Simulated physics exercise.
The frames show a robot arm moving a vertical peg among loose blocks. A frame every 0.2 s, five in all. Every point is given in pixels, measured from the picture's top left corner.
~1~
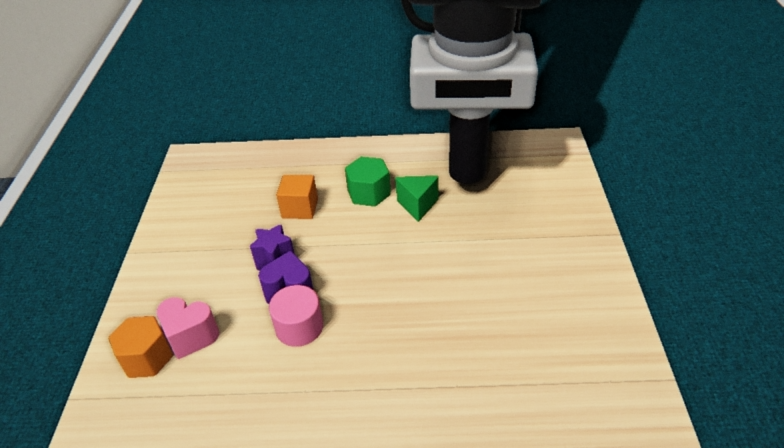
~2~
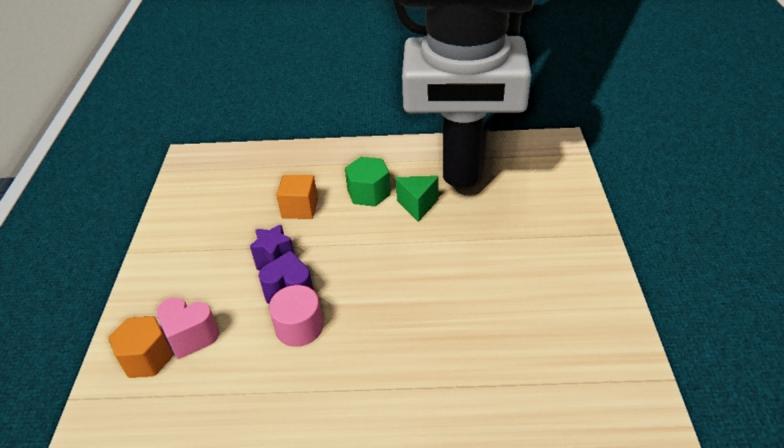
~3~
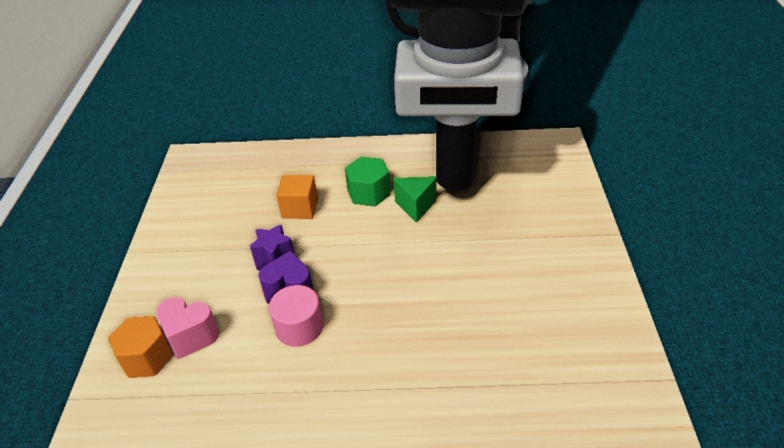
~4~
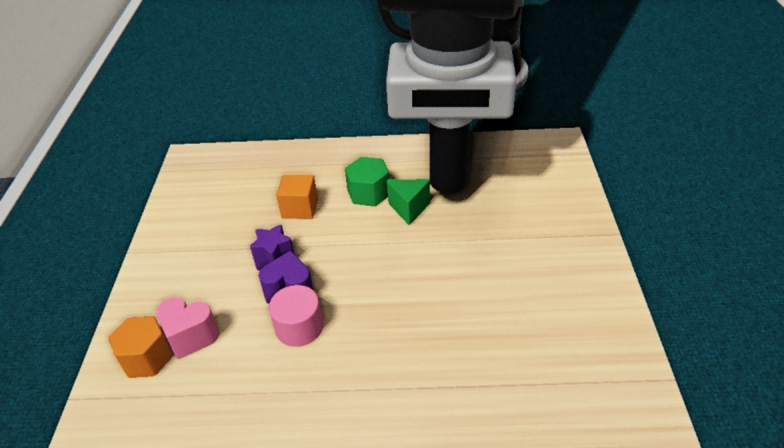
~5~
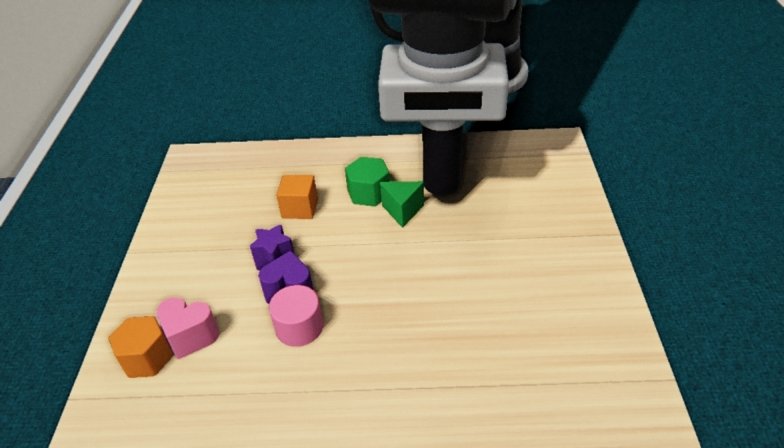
A robot arm with a black vertical peg stands at the far edge of a pale wooden board on a dark teal surface, seen from above by a still camera. A green hexagon and triangular piece sit beside it, an orange cube, purple star and heart, and pink cylinder farther left, a pink heart and orange hexagon lower left. The peg slides left and slightly nearer, nudging the green triangular piece a little leftward while the other blocks stay still.
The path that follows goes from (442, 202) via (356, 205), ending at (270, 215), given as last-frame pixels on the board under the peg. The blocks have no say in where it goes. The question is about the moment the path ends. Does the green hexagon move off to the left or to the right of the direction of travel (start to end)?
It is pushed towards the right-hand side.
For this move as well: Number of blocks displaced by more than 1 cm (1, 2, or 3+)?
It shifts three blocks or more.
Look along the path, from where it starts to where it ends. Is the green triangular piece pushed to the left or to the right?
My prediction: Leftwards.
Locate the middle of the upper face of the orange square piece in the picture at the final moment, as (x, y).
The spot you're after is about (230, 189) in the image.
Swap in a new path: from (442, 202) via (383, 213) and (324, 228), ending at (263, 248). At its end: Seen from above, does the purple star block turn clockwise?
No.
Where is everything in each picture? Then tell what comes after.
In the first picture, tip of the peg at (467, 172), middles of tops, purple star block at (270, 237), orange square piece at (295, 184), green hexagon at (367, 169), green triangular piece at (417, 183).
In the second picture, peg at (461, 176), nothing pushed.
In the third picture, peg at (455, 179), green triangular piece at (415, 184).
In the fourth picture, peg at (448, 182), green triangular piece at (408, 186).
In the fifth picture, peg at (442, 184), purple star block at (270, 237), orange square piece at (295, 184), green hexagon at (367, 169), green triangular piece at (402, 189).
The first path, step by step. One third of the way, peg at (383, 185); green hexagon at (349, 167); green triangular piece at (369, 199), turned 90° anticlockwise.
Two thirds of the way, peg at (324, 190); orange square piece at (288, 185); green hexagon at (319, 160), turned 40° clockwise; green triangular piece at (356, 202).
At the end, peg at (266, 197); purple star block unmoved; orange square piece at (230, 189); green hexagon at (318, 160), turned 40° clockwise; green triangular piece at (356, 202), turned 135° anticlockwise.
